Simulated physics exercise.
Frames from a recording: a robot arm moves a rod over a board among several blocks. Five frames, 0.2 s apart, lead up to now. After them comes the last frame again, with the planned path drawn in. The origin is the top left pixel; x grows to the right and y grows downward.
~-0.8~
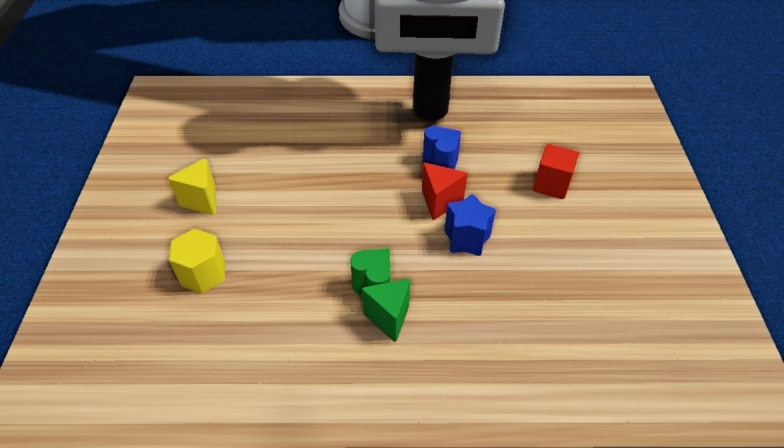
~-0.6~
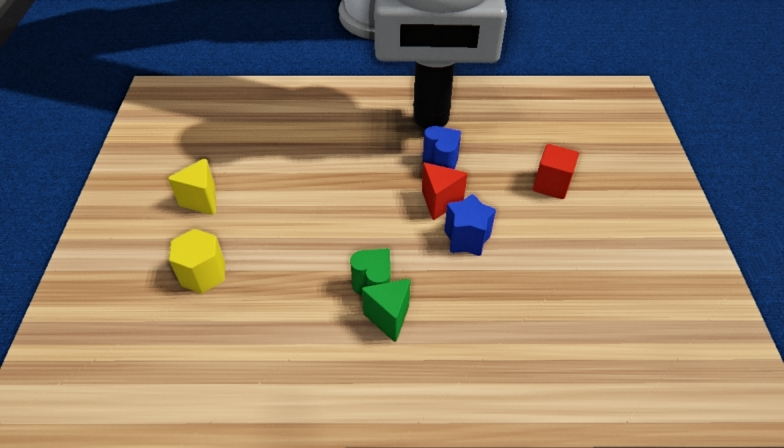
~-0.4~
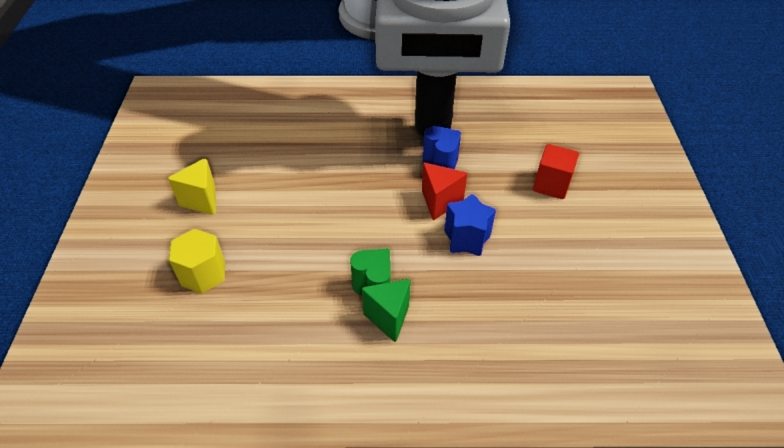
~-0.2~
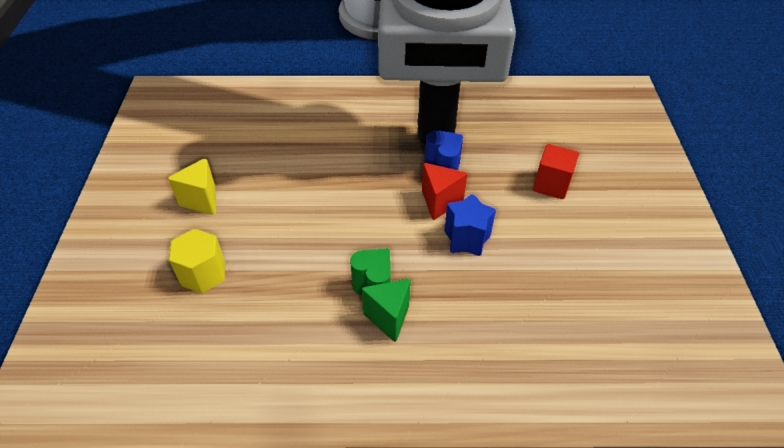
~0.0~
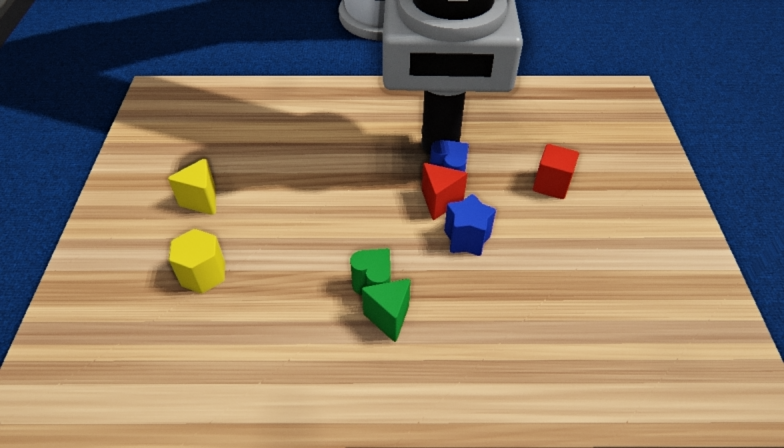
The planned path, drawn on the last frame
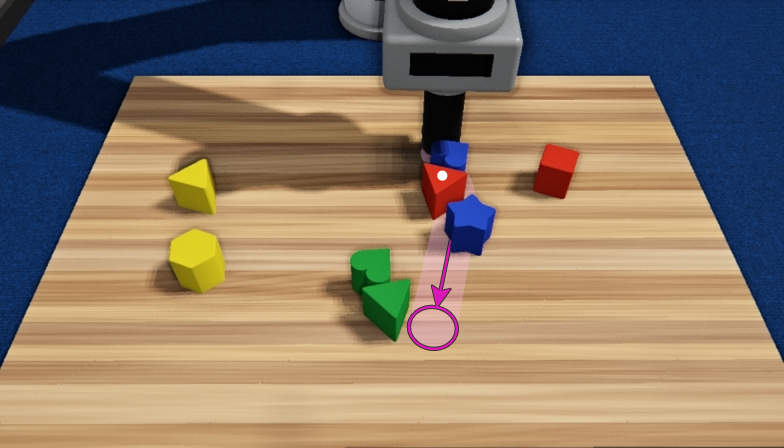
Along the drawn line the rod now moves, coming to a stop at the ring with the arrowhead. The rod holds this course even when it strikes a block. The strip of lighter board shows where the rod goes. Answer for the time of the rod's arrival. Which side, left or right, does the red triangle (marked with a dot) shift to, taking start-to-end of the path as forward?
That's a shift to the right.
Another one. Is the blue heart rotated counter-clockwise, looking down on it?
I believe so.
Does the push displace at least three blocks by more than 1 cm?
Short answer: Yes.
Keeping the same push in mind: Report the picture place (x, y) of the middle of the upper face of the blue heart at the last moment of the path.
So, by the moment the path ends, you'll find the top centre of the blue heart at (498, 207).
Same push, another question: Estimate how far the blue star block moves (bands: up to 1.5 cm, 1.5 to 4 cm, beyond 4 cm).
Upwards of 4 cm.
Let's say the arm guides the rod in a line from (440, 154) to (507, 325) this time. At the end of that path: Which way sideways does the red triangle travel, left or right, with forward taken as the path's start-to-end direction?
It slides rightward.
Drawn move, from (440, 154) through (453, 230) to (433, 327); the dot is on the red triangle.
The first path, step by step. One third of the way, rod (457, 196); red triangle (436, 194), turned 35° clockwise; blue heart (487, 197), turned 55° anticlockwise; blue star block (477, 224), turned 30° clockwise.
Two thirds of the way, rod (448, 253); red triangle (413, 219), turned 80° clockwise; blue heart (498, 207), turned 75° anticlockwise; blue star block (490, 250), turned 40° clockwise.
At the end, rod (434, 320); green triangle still; red triangle (413, 220), turned 80° clockwise; blue heart (498, 207), turned 75° anticlockwise; blue star block (492, 255), turned 15° clockwise.
